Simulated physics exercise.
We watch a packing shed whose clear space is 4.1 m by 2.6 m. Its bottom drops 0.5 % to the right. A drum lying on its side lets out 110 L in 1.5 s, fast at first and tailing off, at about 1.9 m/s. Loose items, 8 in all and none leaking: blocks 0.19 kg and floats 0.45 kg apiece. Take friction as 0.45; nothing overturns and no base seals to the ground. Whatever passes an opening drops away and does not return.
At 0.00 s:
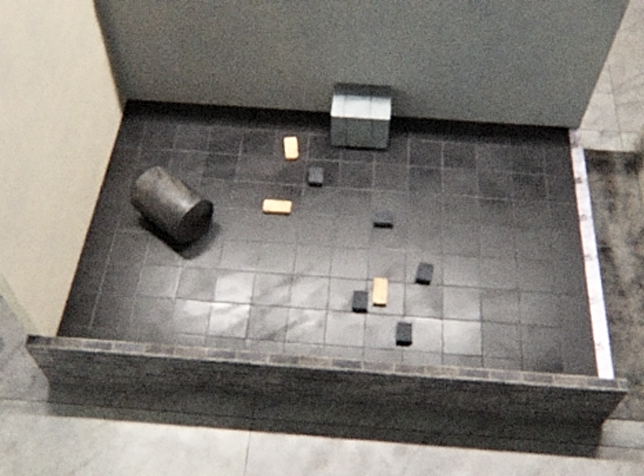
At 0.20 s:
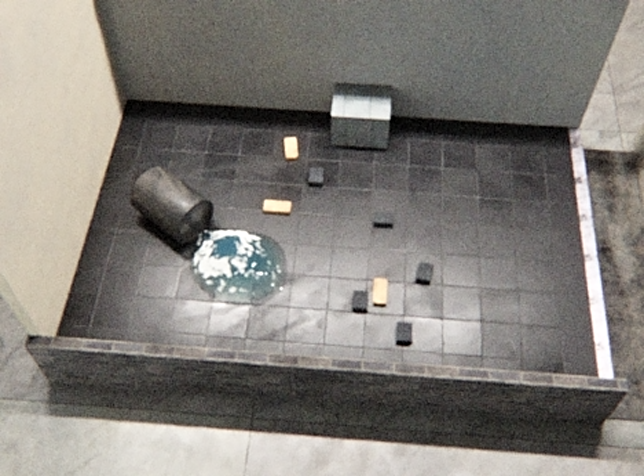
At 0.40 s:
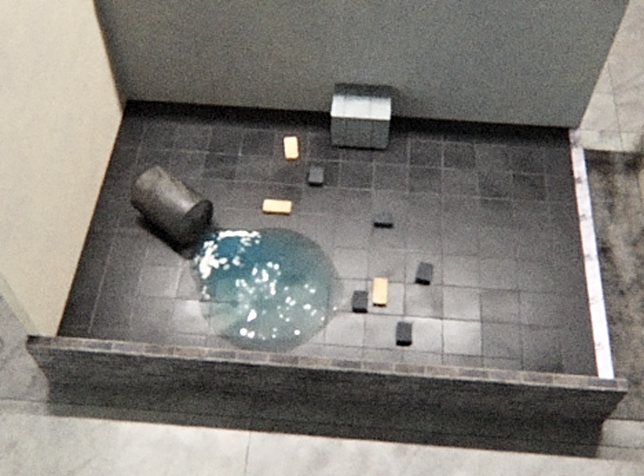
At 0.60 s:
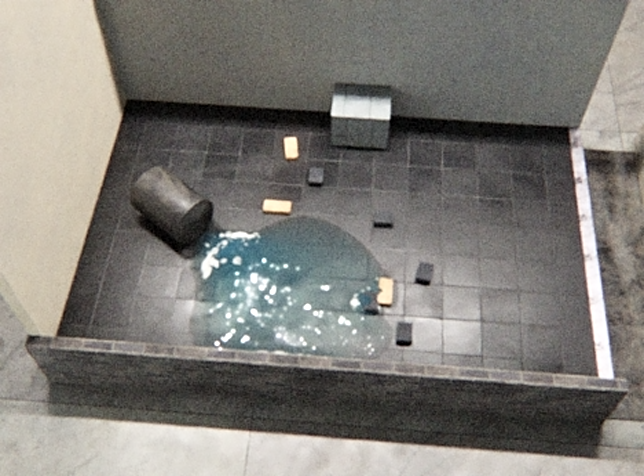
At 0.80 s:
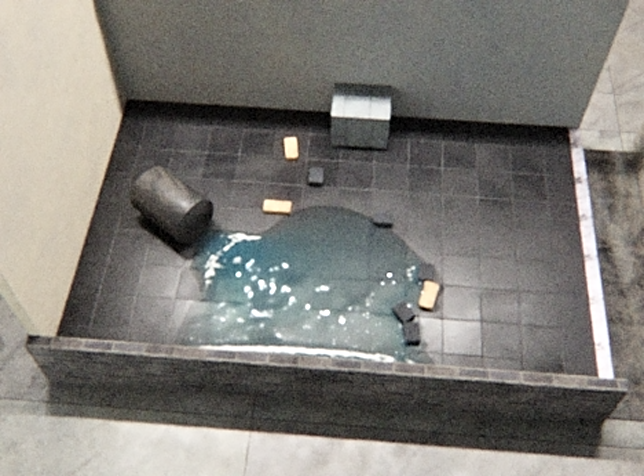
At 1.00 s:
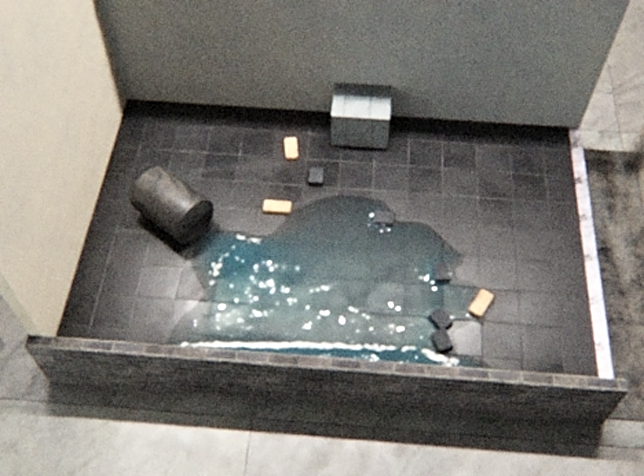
A dark drum lying on its side let out bluish water that spread across the tiled floor to the right, reached the front wall, and pushed an orange block and several dark ones rightward.
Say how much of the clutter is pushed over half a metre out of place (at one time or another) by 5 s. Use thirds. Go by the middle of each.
It is one to two thirds.
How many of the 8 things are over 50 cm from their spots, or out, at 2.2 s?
I count 4.
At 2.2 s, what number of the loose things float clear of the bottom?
At that moment 0.
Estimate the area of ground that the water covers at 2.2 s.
Some 4.0 m2.
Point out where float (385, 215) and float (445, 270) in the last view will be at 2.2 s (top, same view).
Near (415, 207) and (569, 268).
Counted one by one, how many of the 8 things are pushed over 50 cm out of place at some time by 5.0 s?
That makes 4.
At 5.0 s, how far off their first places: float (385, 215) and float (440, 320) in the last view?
In that order: 30 cm, washed out.
After 1.4 s 4 of 8 are over 50 cm from their spots; 1 afloat.
After 2.2 s 4 of 8 are over 50 cm from their spots; 0 afloat.
After 3.5 s 4 of 8 are over 50 cm from their spots; 0 afloat.
After 5.0 s 4 of 8 are over 50 cm from their spots, and 4 have been at some point; 0 afloat.
